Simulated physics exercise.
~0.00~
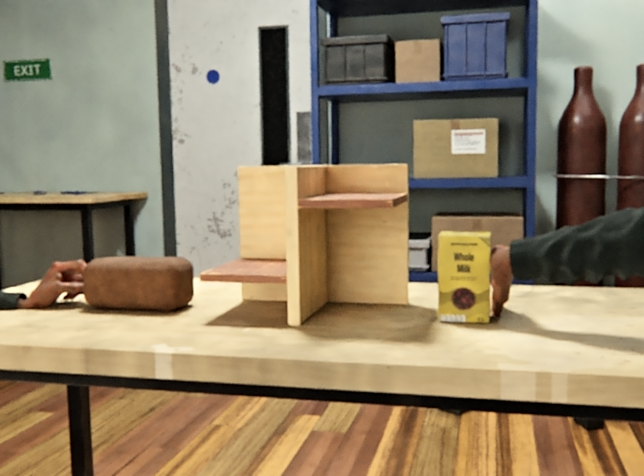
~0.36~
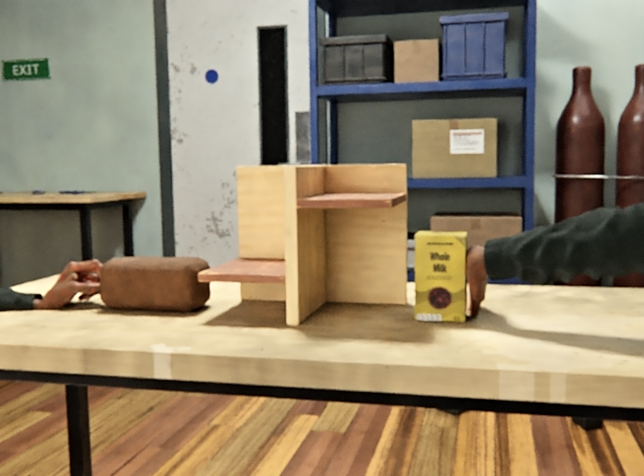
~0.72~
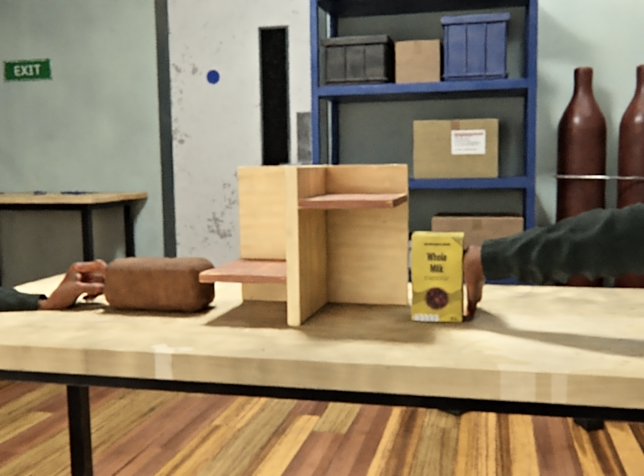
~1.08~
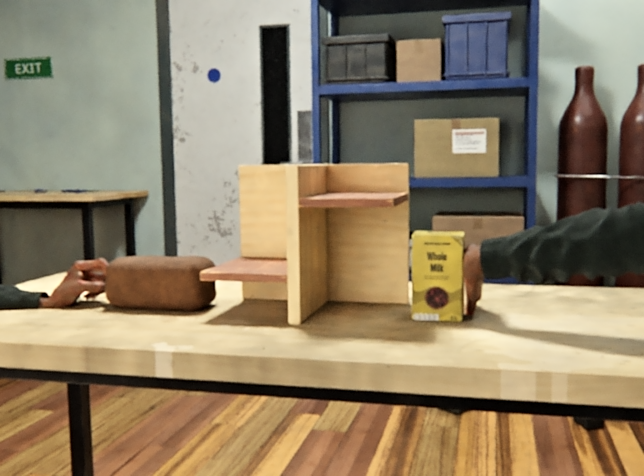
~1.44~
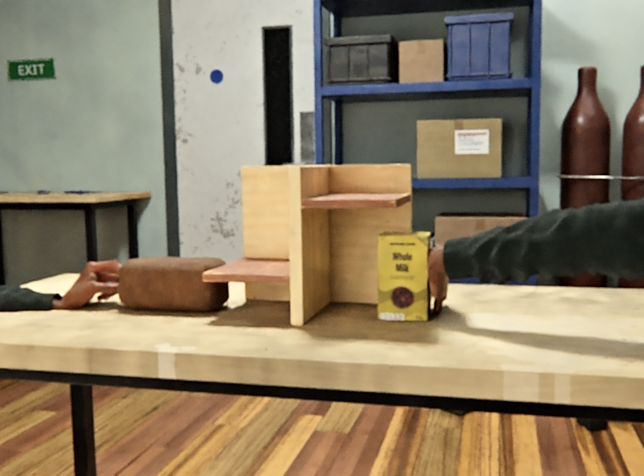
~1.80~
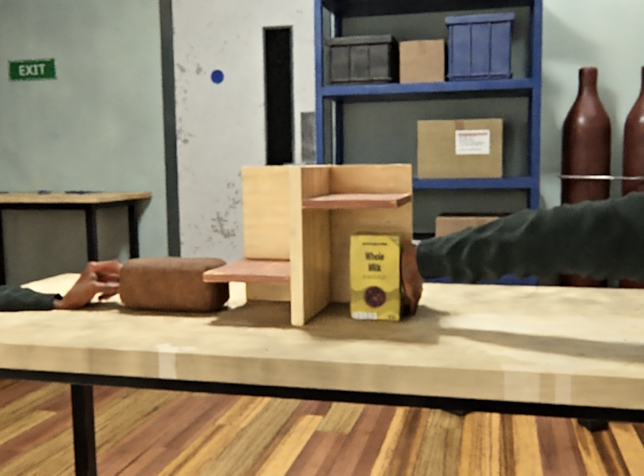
Two hands push a brown loaf up to a shelf and a yellow carton under it.
